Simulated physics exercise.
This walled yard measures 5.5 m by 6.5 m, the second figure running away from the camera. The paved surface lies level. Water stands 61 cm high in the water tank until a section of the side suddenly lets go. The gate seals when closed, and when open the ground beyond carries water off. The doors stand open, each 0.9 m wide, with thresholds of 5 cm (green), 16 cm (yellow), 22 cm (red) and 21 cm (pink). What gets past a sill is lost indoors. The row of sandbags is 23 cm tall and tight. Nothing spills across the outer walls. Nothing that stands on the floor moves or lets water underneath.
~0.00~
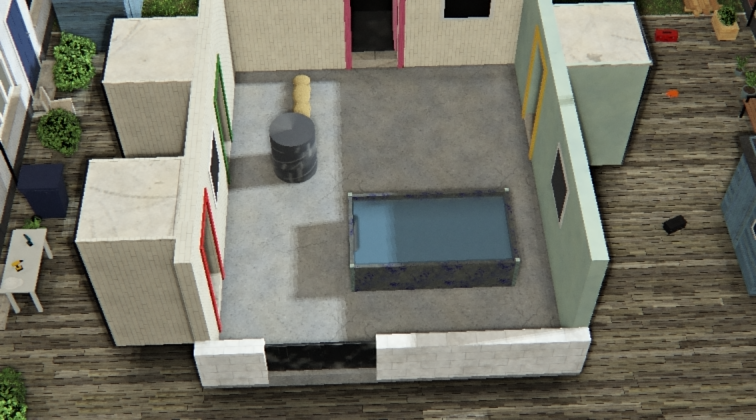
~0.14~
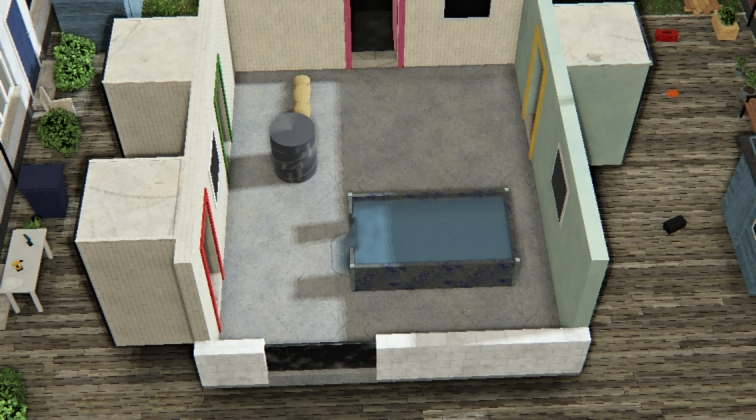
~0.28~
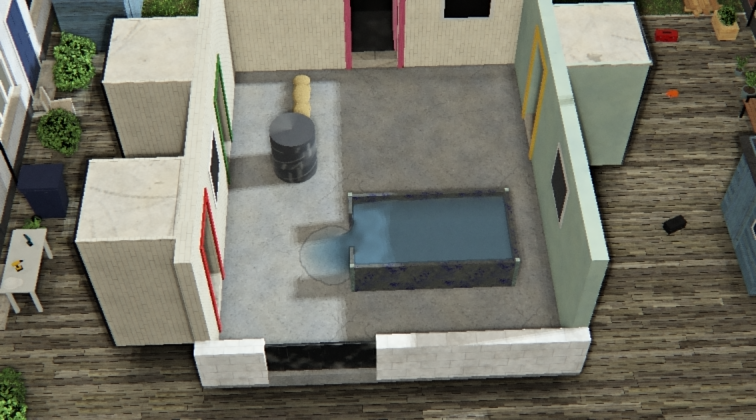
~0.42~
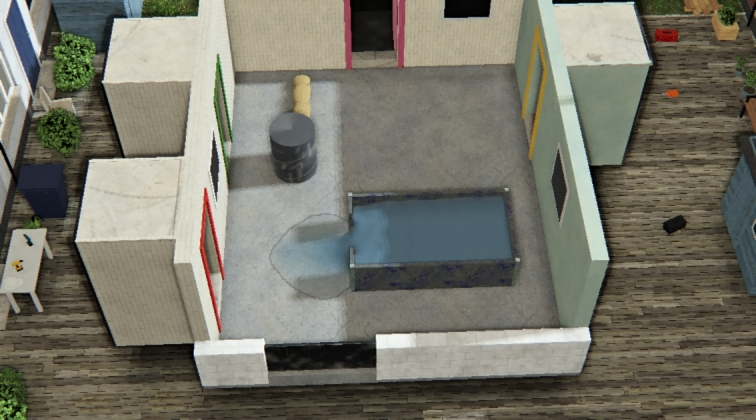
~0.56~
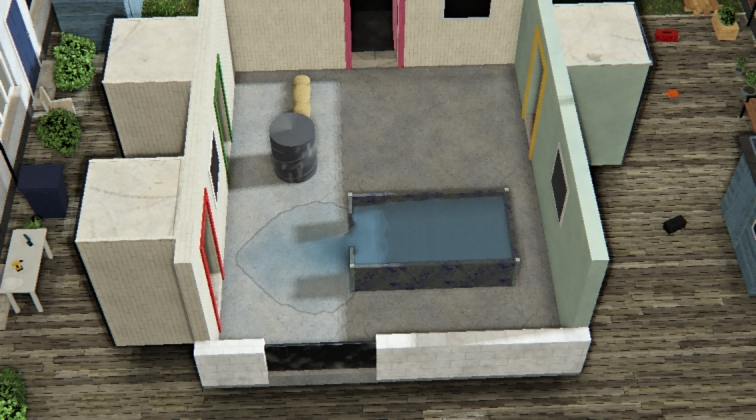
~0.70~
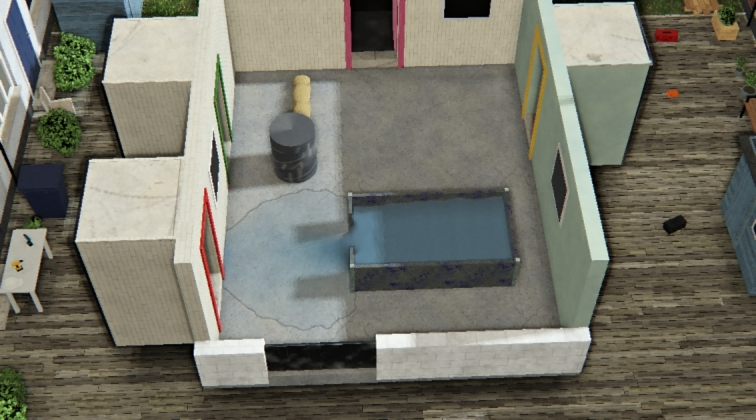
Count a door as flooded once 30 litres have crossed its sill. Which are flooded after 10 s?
Within that time: At the green door it exceeds the limit; at the yellow door it keeps below the limit; at the red door it keeps below the limit; at the pink door it keeps below the limit.
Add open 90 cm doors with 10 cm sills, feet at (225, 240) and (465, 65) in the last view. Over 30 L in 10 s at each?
In turn: Past it, under.
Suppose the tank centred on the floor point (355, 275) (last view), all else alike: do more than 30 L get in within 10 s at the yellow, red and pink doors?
Then: Yellow under, red over, pink below.
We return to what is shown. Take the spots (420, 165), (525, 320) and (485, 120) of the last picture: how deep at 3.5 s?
Roughly 0, 0 and 0 cm, in turn.
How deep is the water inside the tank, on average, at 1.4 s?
Some 47 cm.
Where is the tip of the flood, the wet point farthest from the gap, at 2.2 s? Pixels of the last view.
Near (235, 93).
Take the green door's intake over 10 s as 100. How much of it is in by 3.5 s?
Some 35 per cent by then.
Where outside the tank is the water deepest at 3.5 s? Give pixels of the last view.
Around (218, 364).
After 1.4 s water covers 20 % of the floor and is deepest (30 cm) near (342, 257); green door 3 cm at the sill, 0 L in, yellow door not reached, red door 22 cm at the sill, 0 L in, pink door not reached.
After 2.2 s water covers 25 % of the floor and is deepest (31 cm) near (218, 364); green door 11 cm at the sill, 4 L in, yellow door not reached, red door 21 cm at the sill, 0 L in, pink door not reached.
After 3.5 s water covers 40 % of the floor and is deepest (24 cm) near (218, 364); green door 9 cm at the sill, 21 L in, yellow door not reached, red door 18 cm at the sill, 2 L in, pink door not reached.
After 6.0 s water covers 65 % of the floor and is deepest (17 cm) near (218, 364); green door 7 cm at the sill, 34 L in, yellow door not reached, red door 14 cm at the sill, 2 L in, pink door 3 cm at the sill, 0 L in.
After 10.0 s water covers 90 % of the floor and is deepest (12 cm) near (552, 304); green door 11 cm at the sill, 62 L in, yellow door 5 cm at the sill, 0 L in, red door 9 cm at the sill, 2 L in, pink door 2 cm at the sill, 0 L in.
